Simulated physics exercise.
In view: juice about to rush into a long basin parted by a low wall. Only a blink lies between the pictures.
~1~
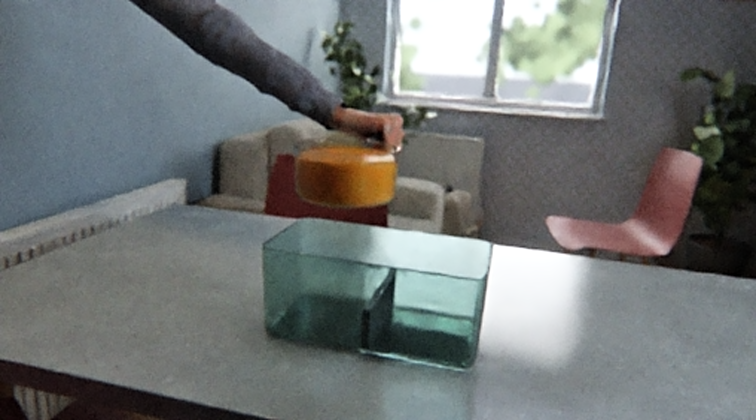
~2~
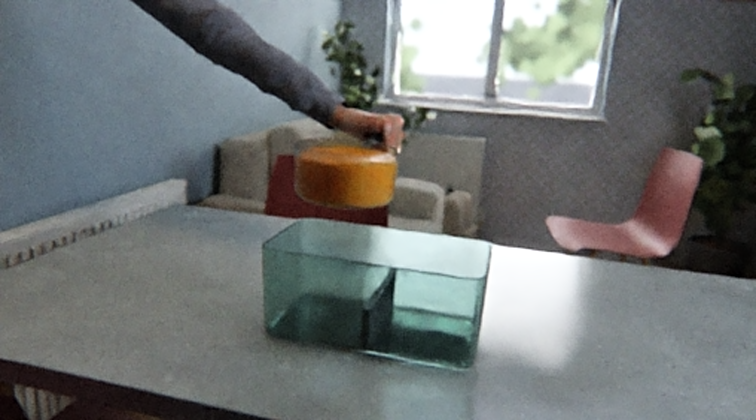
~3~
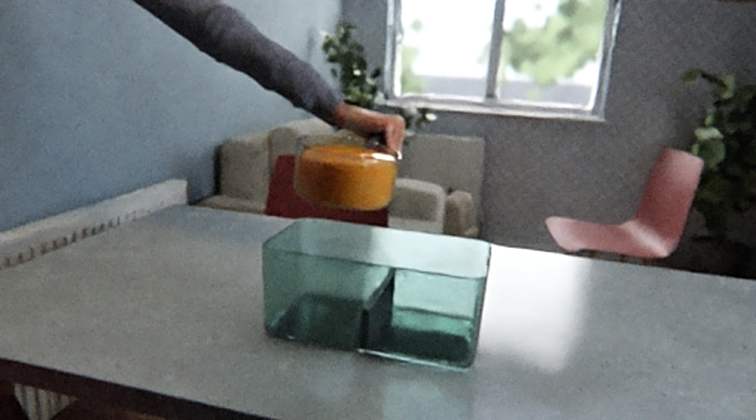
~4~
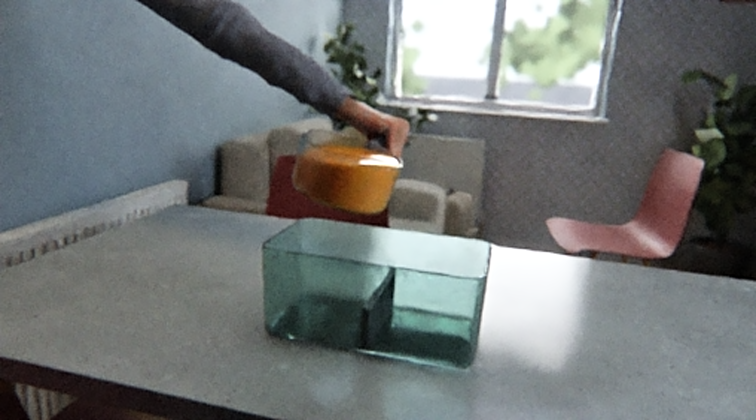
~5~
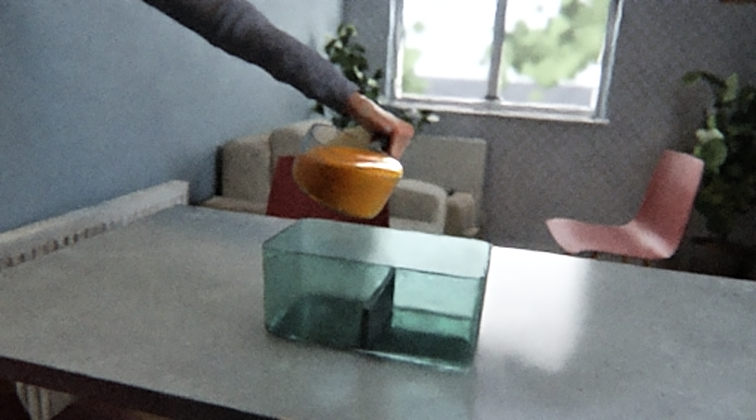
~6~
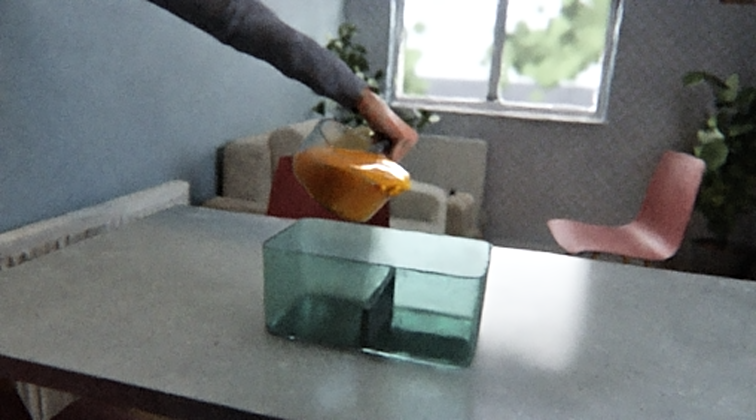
In a living room with a bright window, a hand reaching from the left holds a clear round container of orange juice above a divided green basin on a table, steadily tilting it rightward as the juice slants inside.
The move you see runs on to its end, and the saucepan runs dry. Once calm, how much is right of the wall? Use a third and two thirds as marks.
It comes to over two thirds.
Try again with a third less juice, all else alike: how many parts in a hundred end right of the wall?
About 75 per cent.
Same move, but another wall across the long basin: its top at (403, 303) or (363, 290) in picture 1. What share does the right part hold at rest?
The first gives 50 %, the second 90 %.
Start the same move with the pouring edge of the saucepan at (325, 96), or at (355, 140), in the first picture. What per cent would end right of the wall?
About 10 and 40 per cent.
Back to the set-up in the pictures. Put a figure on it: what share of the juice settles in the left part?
Roughly 20 in a hundred.
A moment on, the saucepan is tipped right over and 15 per cent is still to pour, 1 is left of the wall and 61 right of it.
Next, the saucepan is tipped right over and 2 per cent is still to pour, 12 is left of the wall and 78 right of it.
Then the saucepan is tipped right over and 0 per cent is still to pour, 17 is left of the wall and 81 right of it.
Later the saucepan is tipped right over and 0 per cent is still to pour, 18 is left of the wall and 81 right of it.
At rest 18 per cent lies left of the wall, 81 right of it and 2 outside.
